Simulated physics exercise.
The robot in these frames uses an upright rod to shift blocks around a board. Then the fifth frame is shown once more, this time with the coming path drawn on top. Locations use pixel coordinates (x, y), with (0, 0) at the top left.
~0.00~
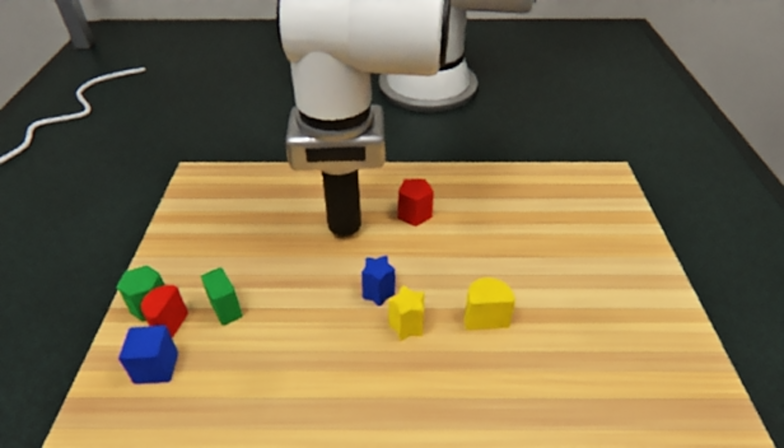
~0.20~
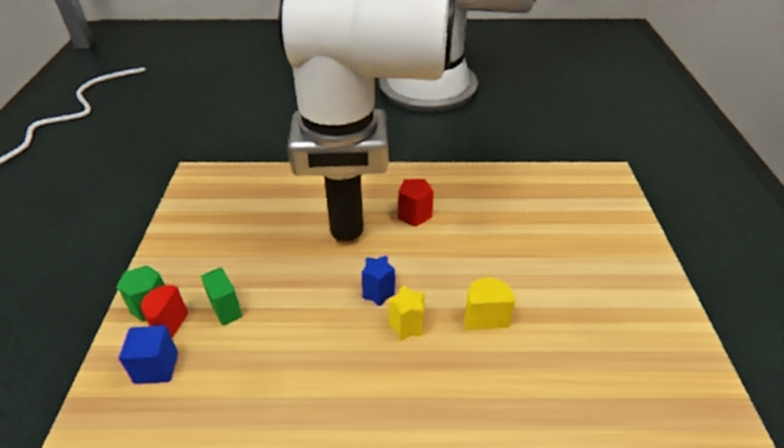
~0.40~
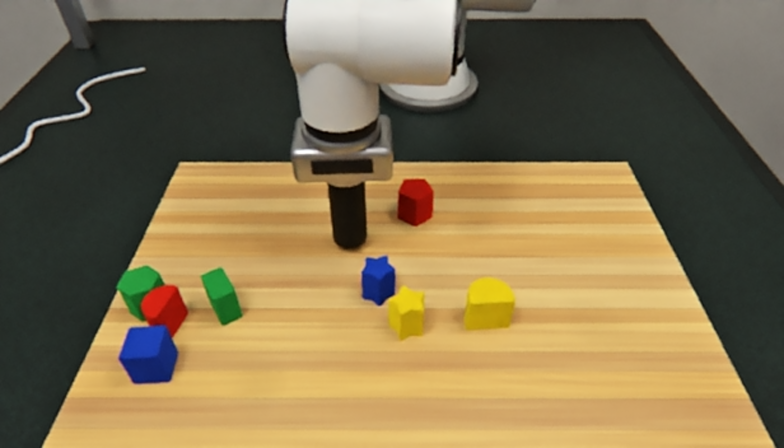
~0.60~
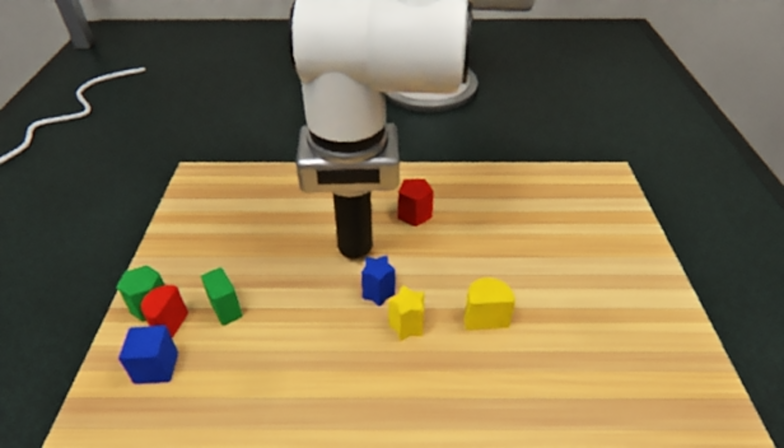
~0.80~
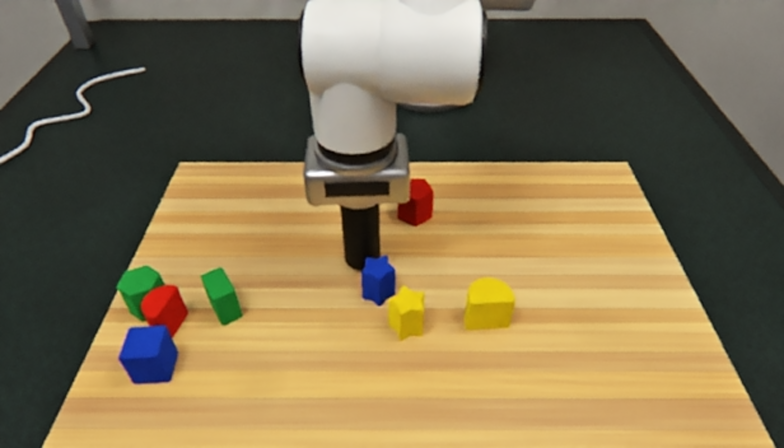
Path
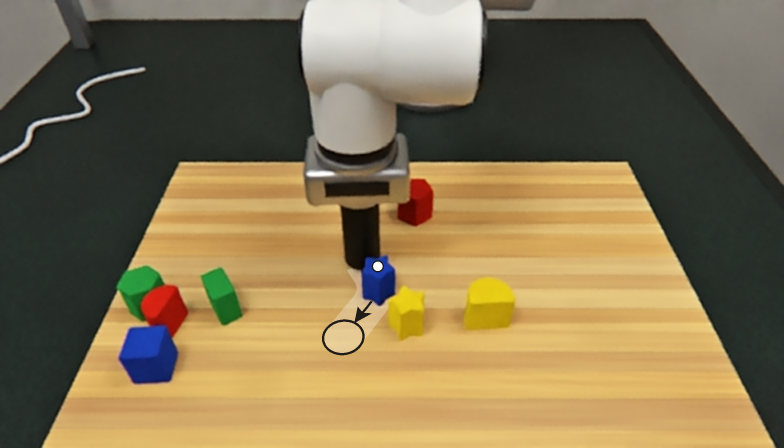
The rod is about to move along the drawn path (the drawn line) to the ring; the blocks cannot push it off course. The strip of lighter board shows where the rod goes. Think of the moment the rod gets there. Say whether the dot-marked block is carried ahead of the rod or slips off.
I predict the rod has moved past it.
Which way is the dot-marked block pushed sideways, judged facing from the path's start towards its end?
Answer: Leftward.
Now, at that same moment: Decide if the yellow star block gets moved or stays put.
From what I can tell, it won't keep its place.
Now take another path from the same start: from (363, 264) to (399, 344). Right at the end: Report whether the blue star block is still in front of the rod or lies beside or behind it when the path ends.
It holds its place in front.
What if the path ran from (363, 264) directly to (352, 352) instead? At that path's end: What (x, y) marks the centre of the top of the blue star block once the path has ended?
Its top middle is near (387, 290).
Path on the board, from (363, 264) through (376, 286) and (364, 312) to (343, 337); the dot is on the blue star block.
What follows on the original path. One third of the way, rod (375, 280); blue star block (389, 282), turned 20° anticlockwise.
Two thirds of the way, rod (363, 306); blue star block (388, 302), turned 45° anticlockwise; yellow star block (416, 313), turned 30° anticlockwise.
At the end, rod (343, 331); blue star block (386, 306), turned 60° anticlockwise; yellow star block (417, 313), turned 30° anticlockwise.
